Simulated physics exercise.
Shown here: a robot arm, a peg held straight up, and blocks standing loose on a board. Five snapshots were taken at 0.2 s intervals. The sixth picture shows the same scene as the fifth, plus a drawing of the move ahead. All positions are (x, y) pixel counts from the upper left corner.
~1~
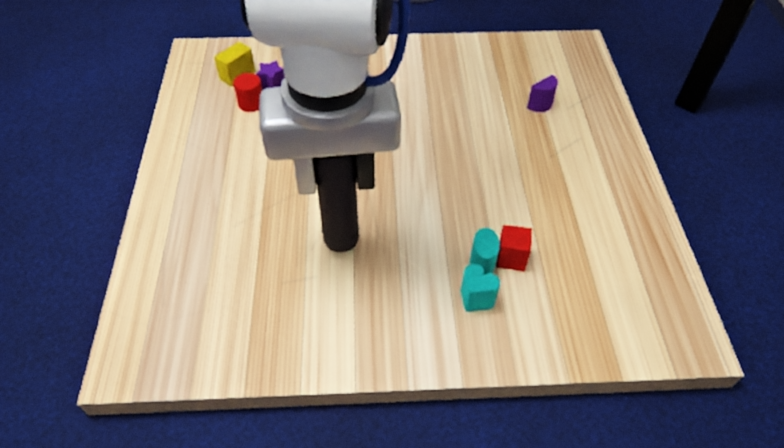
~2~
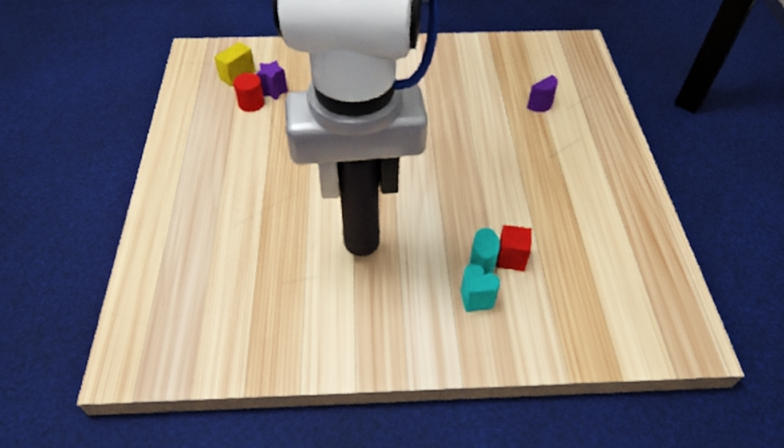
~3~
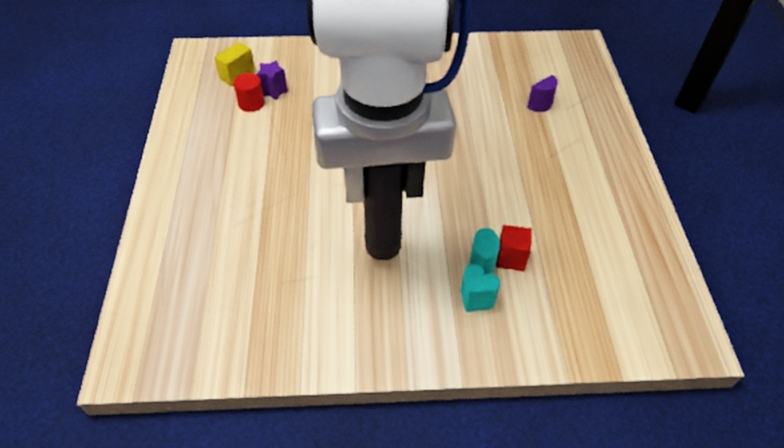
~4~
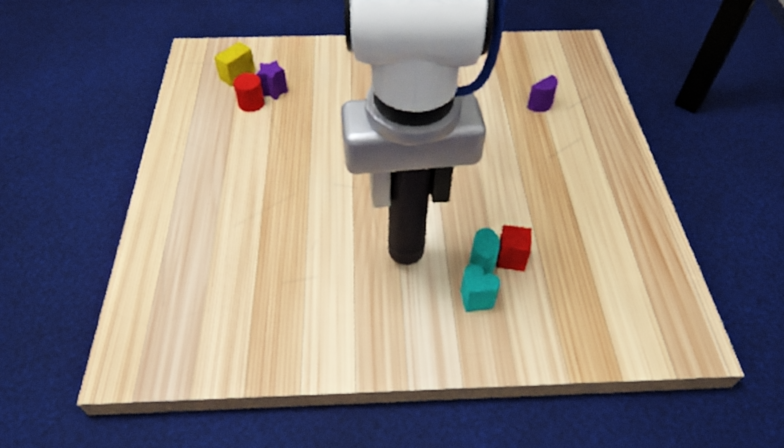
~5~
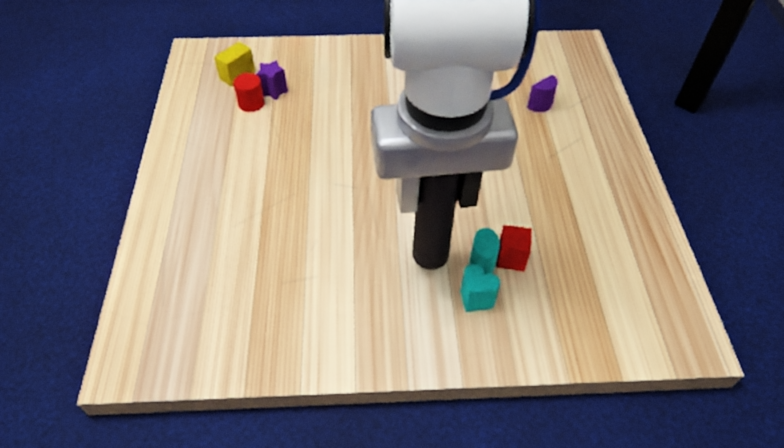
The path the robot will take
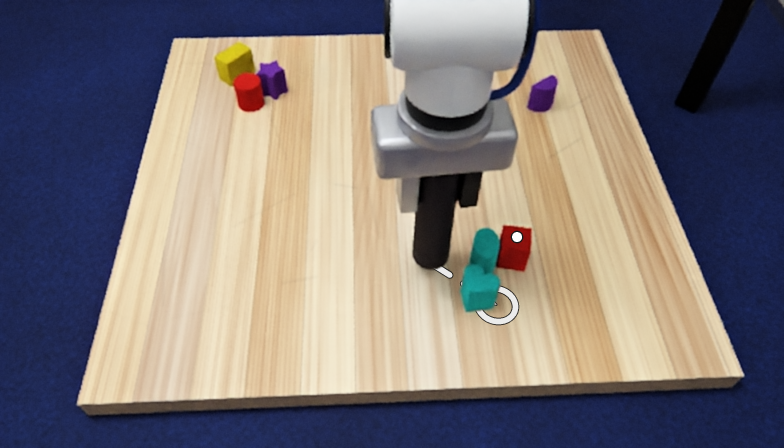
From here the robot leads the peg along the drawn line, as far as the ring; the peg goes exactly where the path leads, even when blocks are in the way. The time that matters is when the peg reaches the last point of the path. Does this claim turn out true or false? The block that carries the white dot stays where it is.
The claim holds.
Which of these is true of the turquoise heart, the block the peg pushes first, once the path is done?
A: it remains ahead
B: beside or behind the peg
Answer: A.
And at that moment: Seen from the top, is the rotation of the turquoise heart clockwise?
My answer is yes.
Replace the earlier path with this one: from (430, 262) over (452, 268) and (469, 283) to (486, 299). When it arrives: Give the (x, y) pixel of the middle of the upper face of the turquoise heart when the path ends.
Expect it around (506, 313).
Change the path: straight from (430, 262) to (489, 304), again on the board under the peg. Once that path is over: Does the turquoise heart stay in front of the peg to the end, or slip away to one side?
Pushed ahead.
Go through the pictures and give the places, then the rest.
In the first frame, tip of the peg (341, 239), middles of tops, turquoise heart (480, 279), turquoise oval block (487, 242), red square (517, 237).
In the second frame, peg (362, 243), nothing pushed.
In the third frame, peg (383, 247), nothing pushed.
In the fourth frame, peg (406, 251), nothing pushed.
In the fifth frame, peg (430, 255), turquoise heart (480, 279), turquoise oval block (487, 242), red square (517, 237).
The line goes from (430, 262) directly to (496, 305); the dot is on the red square.
What follows on the original path. Halfway along, peg (465, 277); turquoise heart (494, 290).
At the end, peg (498, 298); turquoise heart (519, 317), turned 45° clockwise; turquoise oval block (490, 243), turned 20° anticlockwise; red square unmoved.
